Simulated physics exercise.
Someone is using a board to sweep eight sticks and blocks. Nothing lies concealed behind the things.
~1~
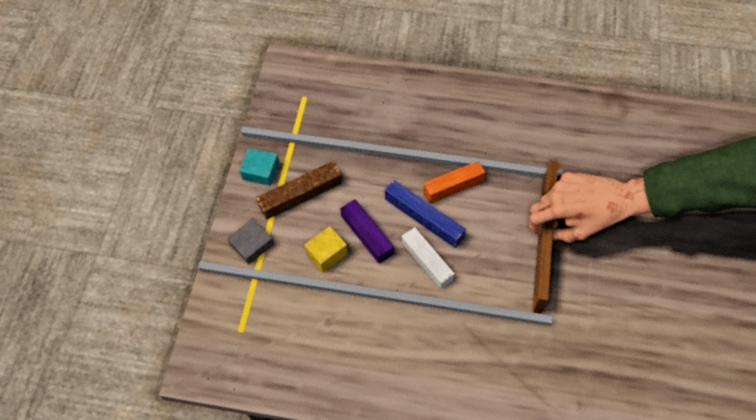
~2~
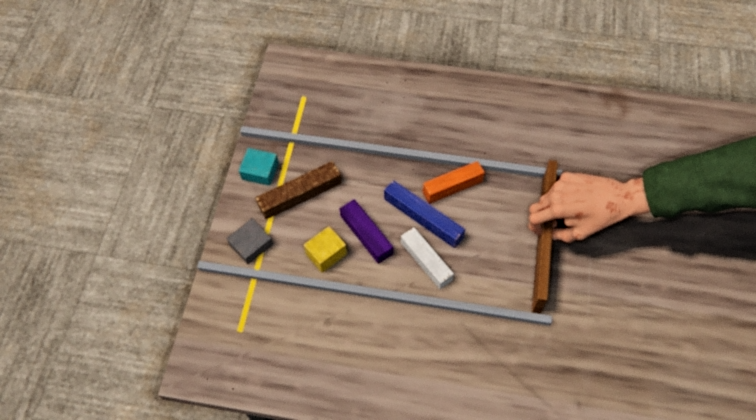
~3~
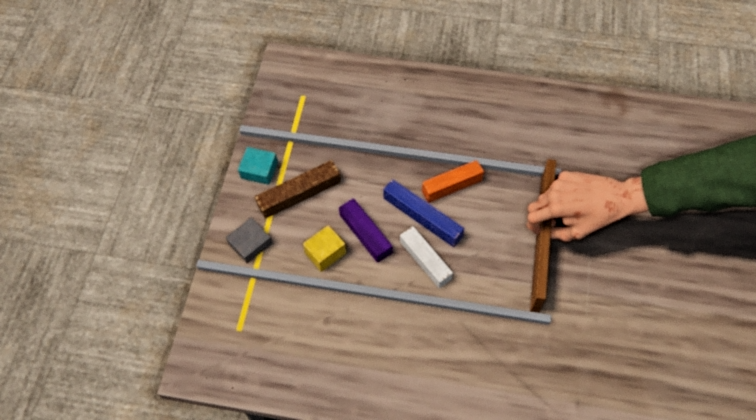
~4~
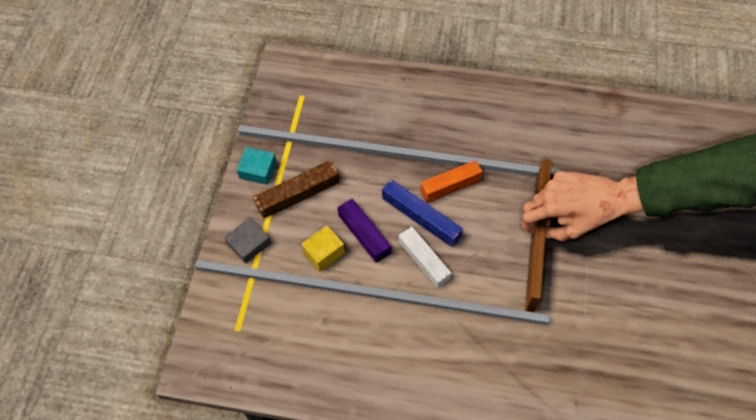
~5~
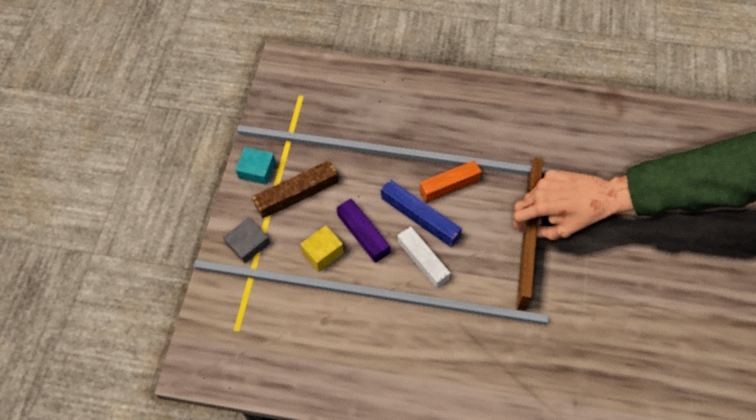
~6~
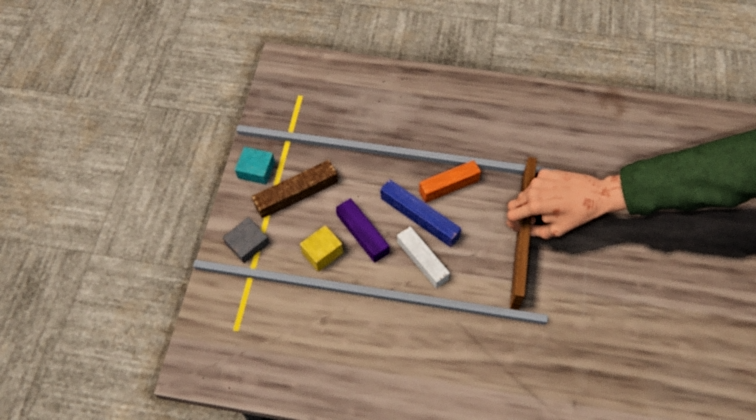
On a wooden table, a hand slides a brown board slightly left toward scattered colored blocks.
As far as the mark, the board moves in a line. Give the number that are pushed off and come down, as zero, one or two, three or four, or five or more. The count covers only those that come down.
Three or four come down.
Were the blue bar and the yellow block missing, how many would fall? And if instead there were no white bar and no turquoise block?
First 0, then 1.
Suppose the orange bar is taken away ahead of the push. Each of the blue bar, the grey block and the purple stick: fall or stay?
Well, the blue bar is left in place, the grey block topples off and the purple stick is left in place.
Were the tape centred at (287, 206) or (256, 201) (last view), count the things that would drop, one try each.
Try 1: 2; try 2: 4.
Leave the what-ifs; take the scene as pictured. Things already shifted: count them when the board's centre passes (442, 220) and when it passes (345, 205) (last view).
I count 3 first and 8 after.
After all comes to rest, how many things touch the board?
3 in contact.
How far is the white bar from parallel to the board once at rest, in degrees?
The angle is some 30°.
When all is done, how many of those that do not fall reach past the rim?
The answer comes to 2.
Soon after, none off yet; turquoise block at rest near (255, 166); grey block at rest near (246, 240); brown bar at rest near (296, 189).
Then, none off yet; turquoise block at rest near (255, 166); grey block at rest near (246, 240); brown bar moved a little near (283, 179).
Further on, one off so far; turquoise block on its side near (216, 171); grey block moved about its own width near (224, 223); brown bar moved about its own width near (227, 163).
At rest, the number that fall off is three or four; fallen, yellow block, brown bar, grey block and turquoise block.
